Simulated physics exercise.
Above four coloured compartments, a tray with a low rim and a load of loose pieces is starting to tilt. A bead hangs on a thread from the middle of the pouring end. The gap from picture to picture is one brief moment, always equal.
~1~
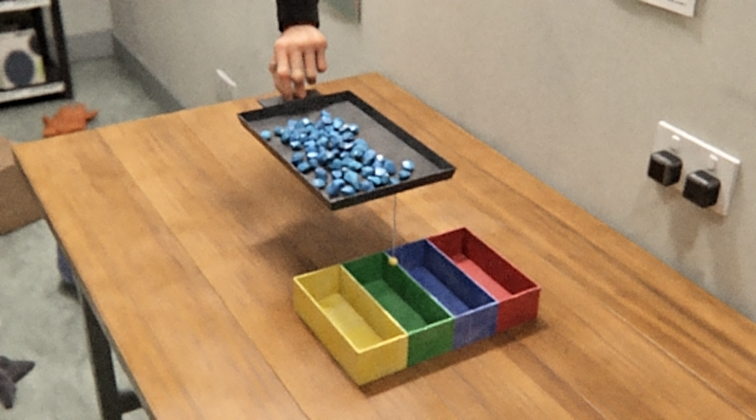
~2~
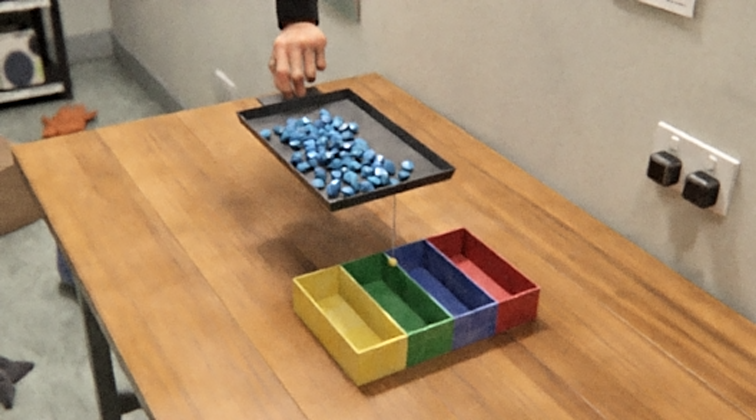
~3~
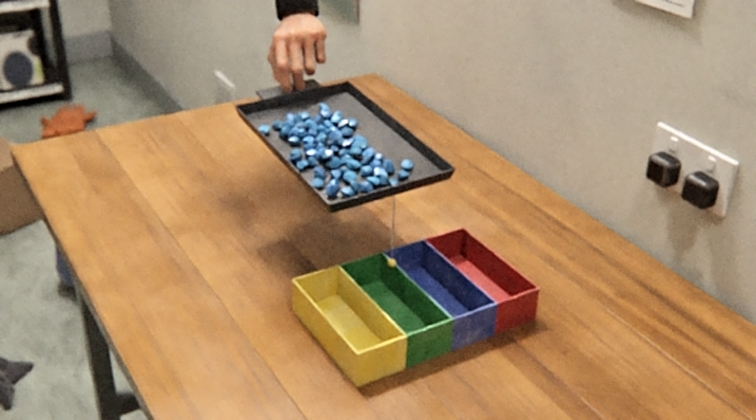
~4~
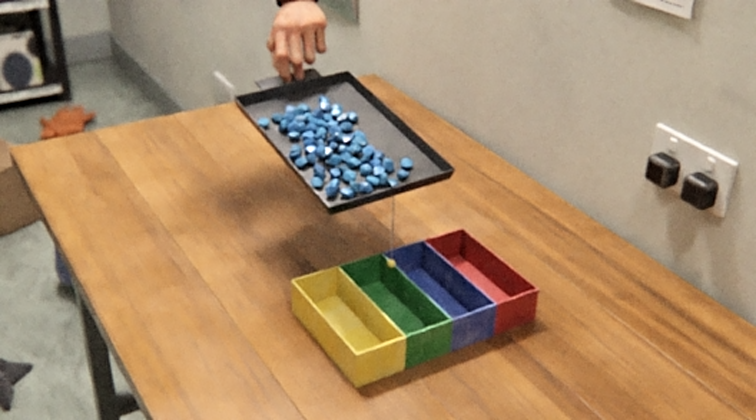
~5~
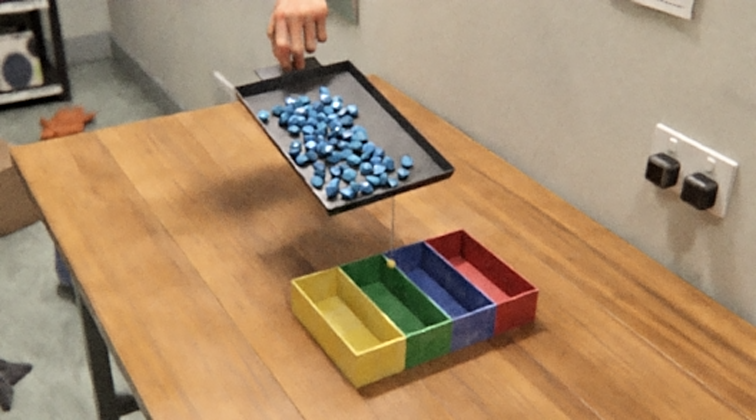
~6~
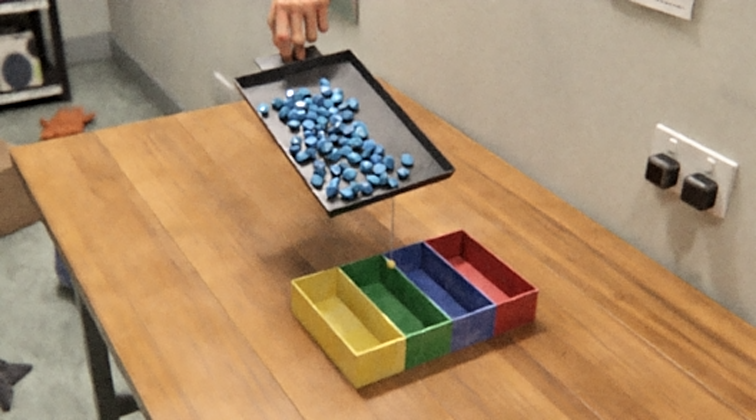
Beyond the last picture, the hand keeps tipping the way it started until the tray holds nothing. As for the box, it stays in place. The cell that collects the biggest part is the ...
... Yellow one.
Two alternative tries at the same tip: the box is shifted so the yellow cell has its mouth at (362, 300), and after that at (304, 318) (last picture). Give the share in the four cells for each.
Around 80 then around 100 per cent.
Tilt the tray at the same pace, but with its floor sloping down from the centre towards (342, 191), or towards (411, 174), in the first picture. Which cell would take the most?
The yellow cell, then the blue one.
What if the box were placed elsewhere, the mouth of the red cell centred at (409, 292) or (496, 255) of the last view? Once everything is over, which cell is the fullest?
The cell in blue first, that yellow cell second.
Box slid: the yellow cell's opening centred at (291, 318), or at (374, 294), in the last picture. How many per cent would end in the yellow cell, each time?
You'd get near 10 per cent and afterwards near 50 per cent.
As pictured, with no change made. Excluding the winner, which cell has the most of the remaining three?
Second place goes to the cell in green.
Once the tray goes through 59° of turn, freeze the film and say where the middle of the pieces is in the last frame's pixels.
The centre of the load shows up near (360, 175) in the last view.
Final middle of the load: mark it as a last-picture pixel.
It settles centred around (369, 337).
Shortly afterwards, tray tipped steeply; all but a few on the tray; only a few falling or outside the box.
Next, tray tipped right over; near a quarter on the tray; near half in the yellow cell; near a quarter in the green cell; only a few in the blue cell; only a few in the red cell; a little falling or outside the box.
Some moments later, tray tipped past a quarter turn; near half in the yellow cell; near a third in the green cell; a little in the blue cell; only a few in the red cell; only a few falling or outside the box.
In the end, tray tipped past a quarter turn; near half in the yellow cell; near a third in the green cell; a little in the blue cell; only a few in the red cell; only a few outside the box.
